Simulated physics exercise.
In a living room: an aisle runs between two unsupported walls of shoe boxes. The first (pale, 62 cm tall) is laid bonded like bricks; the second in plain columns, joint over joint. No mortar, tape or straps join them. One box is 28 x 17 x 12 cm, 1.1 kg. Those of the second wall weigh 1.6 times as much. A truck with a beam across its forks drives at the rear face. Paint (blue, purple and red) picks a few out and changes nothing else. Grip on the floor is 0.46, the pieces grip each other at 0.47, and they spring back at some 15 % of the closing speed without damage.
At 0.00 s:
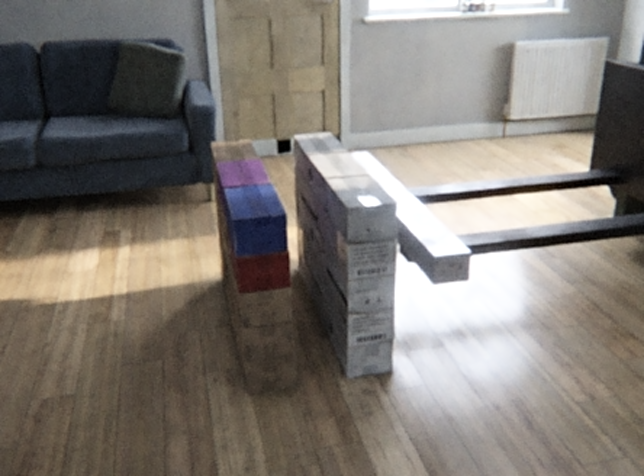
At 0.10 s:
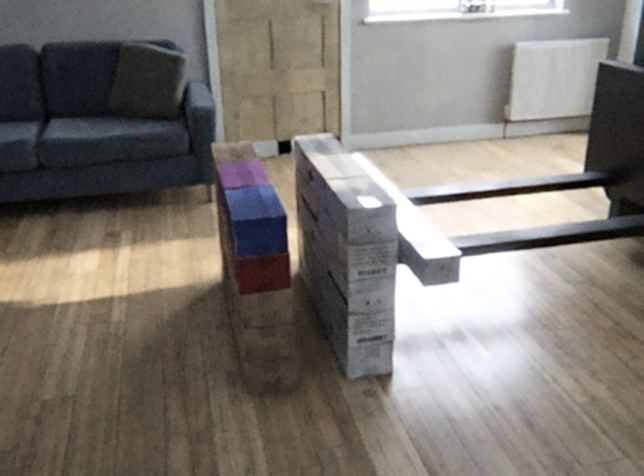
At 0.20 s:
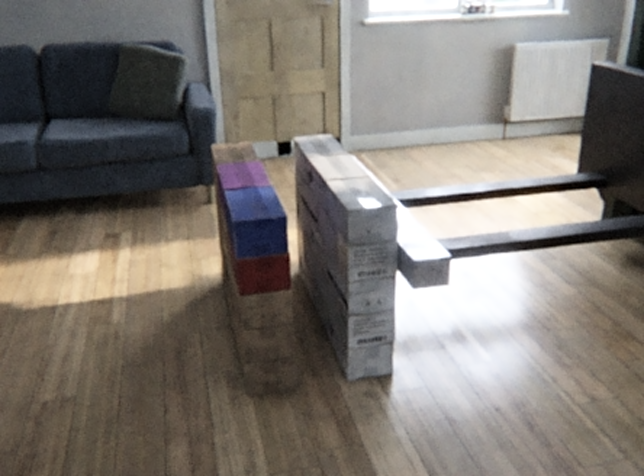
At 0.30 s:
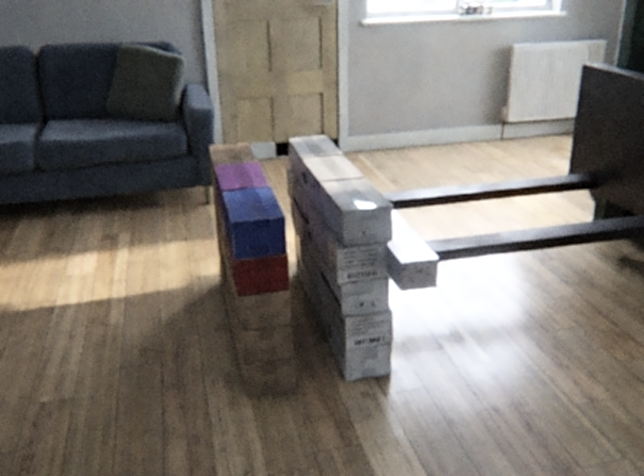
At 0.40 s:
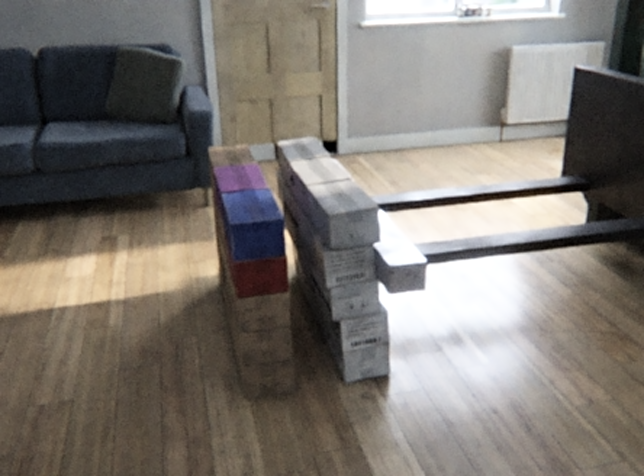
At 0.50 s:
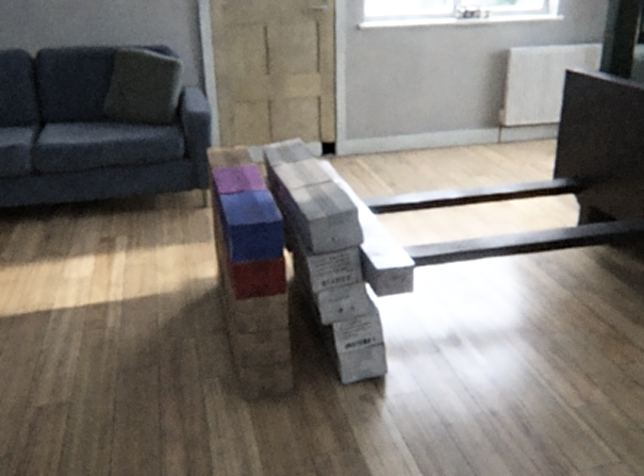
A wall of pale boxes leaning and shifting left as a beam pushes into it, beside a wall with coloured boxes.
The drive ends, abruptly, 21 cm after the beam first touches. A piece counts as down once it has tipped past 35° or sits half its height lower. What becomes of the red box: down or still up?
In the end the red box drops.
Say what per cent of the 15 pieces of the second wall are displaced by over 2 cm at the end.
It is 100 per cent.
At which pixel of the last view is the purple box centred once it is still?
Near (31, 341).
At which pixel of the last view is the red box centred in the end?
Around (28, 392).
After 1.18 s, 1 of the pale wall down; none of the 15 boxes of the second wall down, 15 disturbed; red box 12° from how it stood; blue box 12° from how it stood.
After 1.74 s, 11 of the pale wall down; 15 of the 15 boxes of the second wall down; red box 65° from how it stood, 24 cm lower; blue box 65° from how it stood, 32 cm lower.
In the end (3.2 s), 11 of the pale wall down; 15 of the 15 boxes of the second wall down; red box upside down; blue box upside down; purple box on its side. From the last view, middles, red box near (28, 392).
